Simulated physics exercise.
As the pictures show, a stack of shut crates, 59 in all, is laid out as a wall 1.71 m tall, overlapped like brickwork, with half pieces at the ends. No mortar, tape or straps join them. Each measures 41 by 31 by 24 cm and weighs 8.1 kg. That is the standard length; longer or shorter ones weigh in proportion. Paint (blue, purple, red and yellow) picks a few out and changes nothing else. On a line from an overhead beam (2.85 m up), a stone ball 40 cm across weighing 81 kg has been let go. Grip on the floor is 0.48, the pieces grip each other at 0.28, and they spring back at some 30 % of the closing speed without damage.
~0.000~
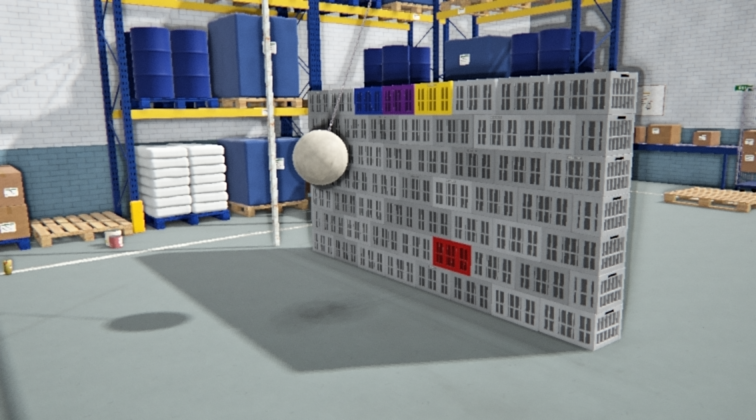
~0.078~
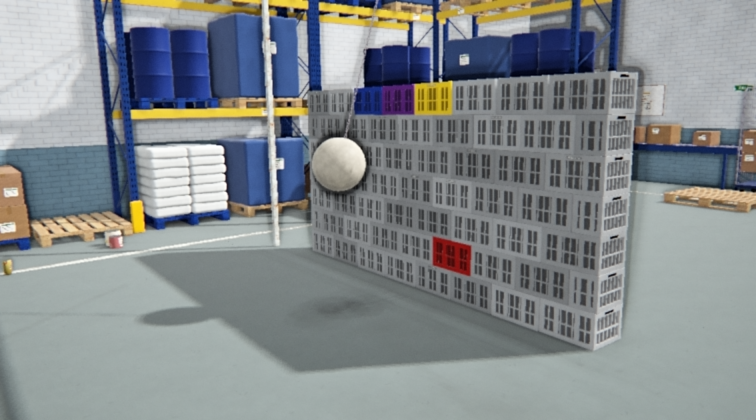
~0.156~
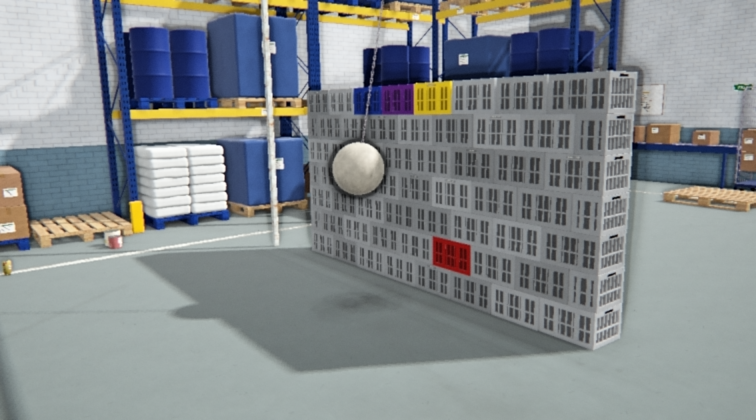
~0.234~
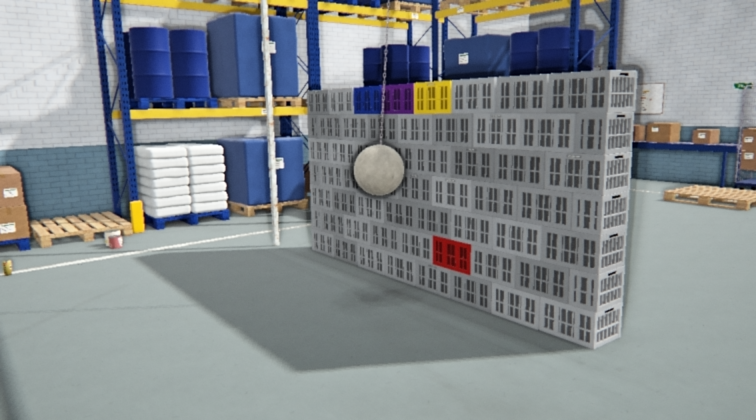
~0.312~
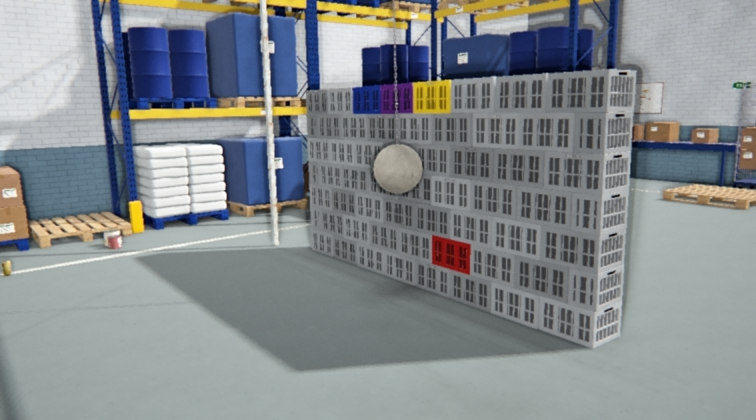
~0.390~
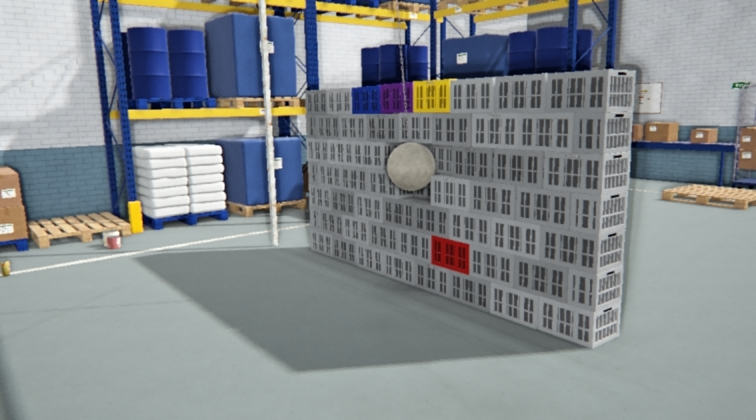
The clip shows a pale ball on a line swinging rightward in a warehouse, toward a wall of gray crates with blue, purple, yellow and red ones, then meeting its face as a few crates shift slightly.
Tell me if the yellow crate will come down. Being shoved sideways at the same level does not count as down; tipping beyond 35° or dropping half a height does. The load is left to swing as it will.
That crate drops.
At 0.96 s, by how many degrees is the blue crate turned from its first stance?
Some 5°.
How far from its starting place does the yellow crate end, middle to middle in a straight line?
About 190 cm.
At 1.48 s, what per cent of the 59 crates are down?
By then 10 per cent.
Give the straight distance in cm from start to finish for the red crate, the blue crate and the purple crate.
Moved: Red 0, blue 0, purple 160.
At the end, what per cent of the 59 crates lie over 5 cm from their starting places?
15 per cent.
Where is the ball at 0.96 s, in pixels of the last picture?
At about (453, 149).
By 0.58 s, line 15° past plumb; none of the 59 crates down, 9 disturbed; yellow crate tilted 9°; purple crate moved 11 cm.
By 0.96 s, line 21° past plumb; 4 of the 59 crates down; yellow crate tilted 27°; purple crate tilted 25°.
By 1.48 s, line 6° past plumb; 6 of the 59 crates down; yellow crate on its side; purple crate on its side.
When it is over (2.9 s), line 4° before plumb; 6 of the 59 crates down; yellow crate on its side; purple crate upside down; blue crate moved 31 mm. In pixels of the last frame, middles, yellow crate near (578, 261), purple crate near (404, 244).
